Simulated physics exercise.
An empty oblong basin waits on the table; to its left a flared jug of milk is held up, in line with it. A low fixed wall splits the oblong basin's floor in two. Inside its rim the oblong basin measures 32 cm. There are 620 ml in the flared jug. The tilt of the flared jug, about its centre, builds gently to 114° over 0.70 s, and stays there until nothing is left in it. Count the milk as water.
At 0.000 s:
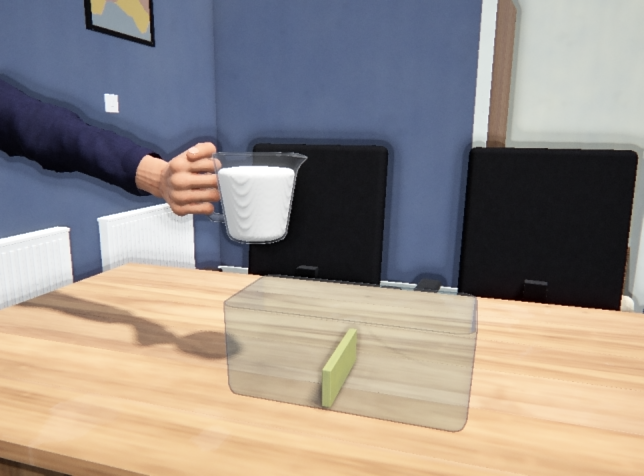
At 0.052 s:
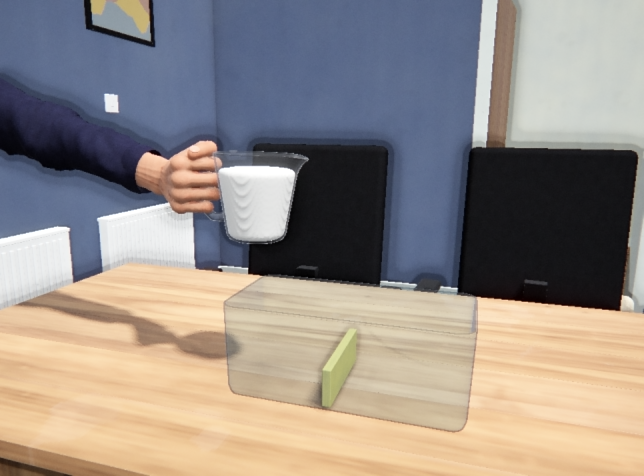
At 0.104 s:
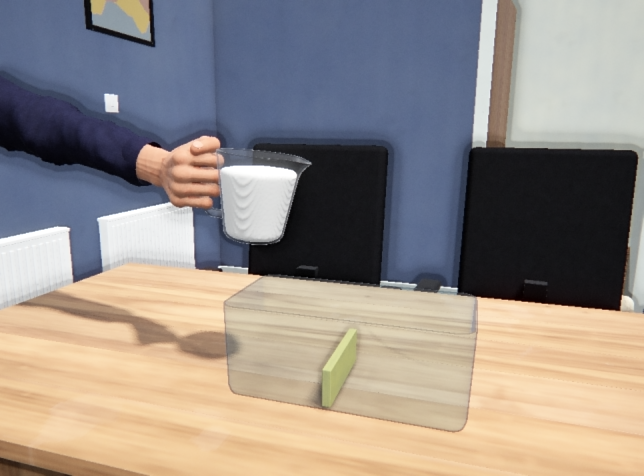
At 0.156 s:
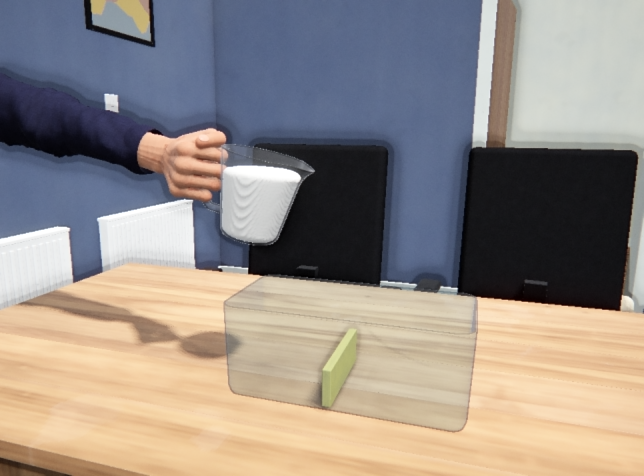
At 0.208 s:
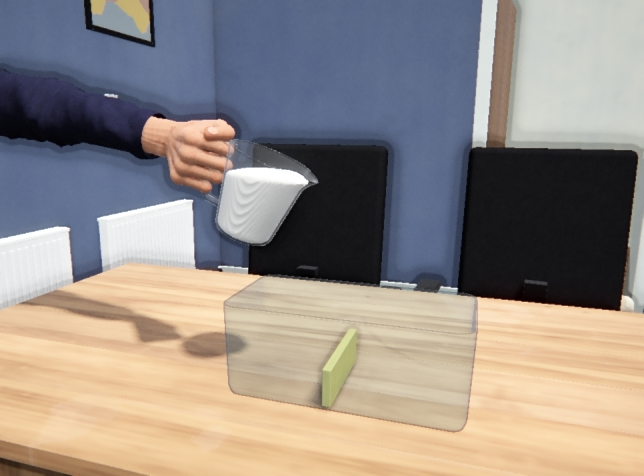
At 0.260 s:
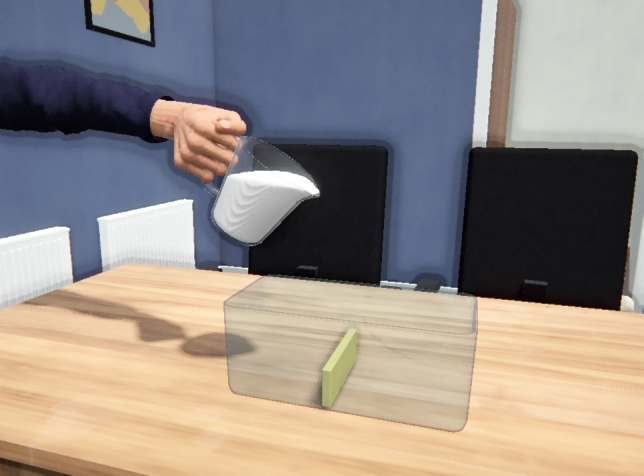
A hand holds a clear jug of milk above the table and gradually tilts it rightward.
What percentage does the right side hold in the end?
The far part has some 40 per cent.
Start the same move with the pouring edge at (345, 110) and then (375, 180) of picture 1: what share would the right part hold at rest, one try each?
In turn about 90 and 95 per cent.
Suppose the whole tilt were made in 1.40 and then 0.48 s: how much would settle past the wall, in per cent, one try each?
In turn about 70 and 30 per cent.
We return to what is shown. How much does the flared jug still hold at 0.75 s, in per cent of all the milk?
Some 3 per cent.
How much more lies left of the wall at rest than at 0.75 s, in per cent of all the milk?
About 7 per cent.
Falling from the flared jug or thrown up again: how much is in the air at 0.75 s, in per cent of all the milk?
Near 6 in a hundred.
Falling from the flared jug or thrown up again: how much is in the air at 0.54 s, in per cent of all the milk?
About 26 per cent.
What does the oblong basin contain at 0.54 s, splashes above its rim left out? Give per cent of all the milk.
About 30 per cent.
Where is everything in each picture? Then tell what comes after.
The first picture shows tilt 0°; pouring edge (307, 157); surface from (225, 169) to (294, 172); the oblong basin's rim runs from (245, 290) to (476, 315); the wall's top is at (341, 349).
The second picture shows tilt 2°; pouring edge (308, 158); surface from (226, 169) to (294, 173).
The third picture shows tilt 6°; pouring edge (310, 163); surface from (227, 168) to (296, 174).
The fourth picture shows tilt 13°; pouring edge (314, 171); surface from (230, 168) to (300, 176).
The fifth picture shows tilt 23°; pouring edge (318, 182); surface from (232, 173) to (307, 179).
The sixth picture shows tilt 35°; pouring edge (319, 196); surface from (230, 183) to (317, 187).
After 0.54 s the tilt is 100° and 43 per cent is still to pour, 5 is left of the wall and 24 right of it.
After 0.75 s the tilt is 114° and 3 per cent is still to pour, 51 is left of the wall and 40 right of it.
After 0.96 s the tilt is 114° and 0 per cent is still to pour, 58 is left of the wall and 40 right of it.
After 1.20 s the tilt is 114° and 0 per cent is still to pour, 58 is left of the wall and 40 right of it.
In the end 58 per cent lies left of the wall, 40 right of it and 2 outside.
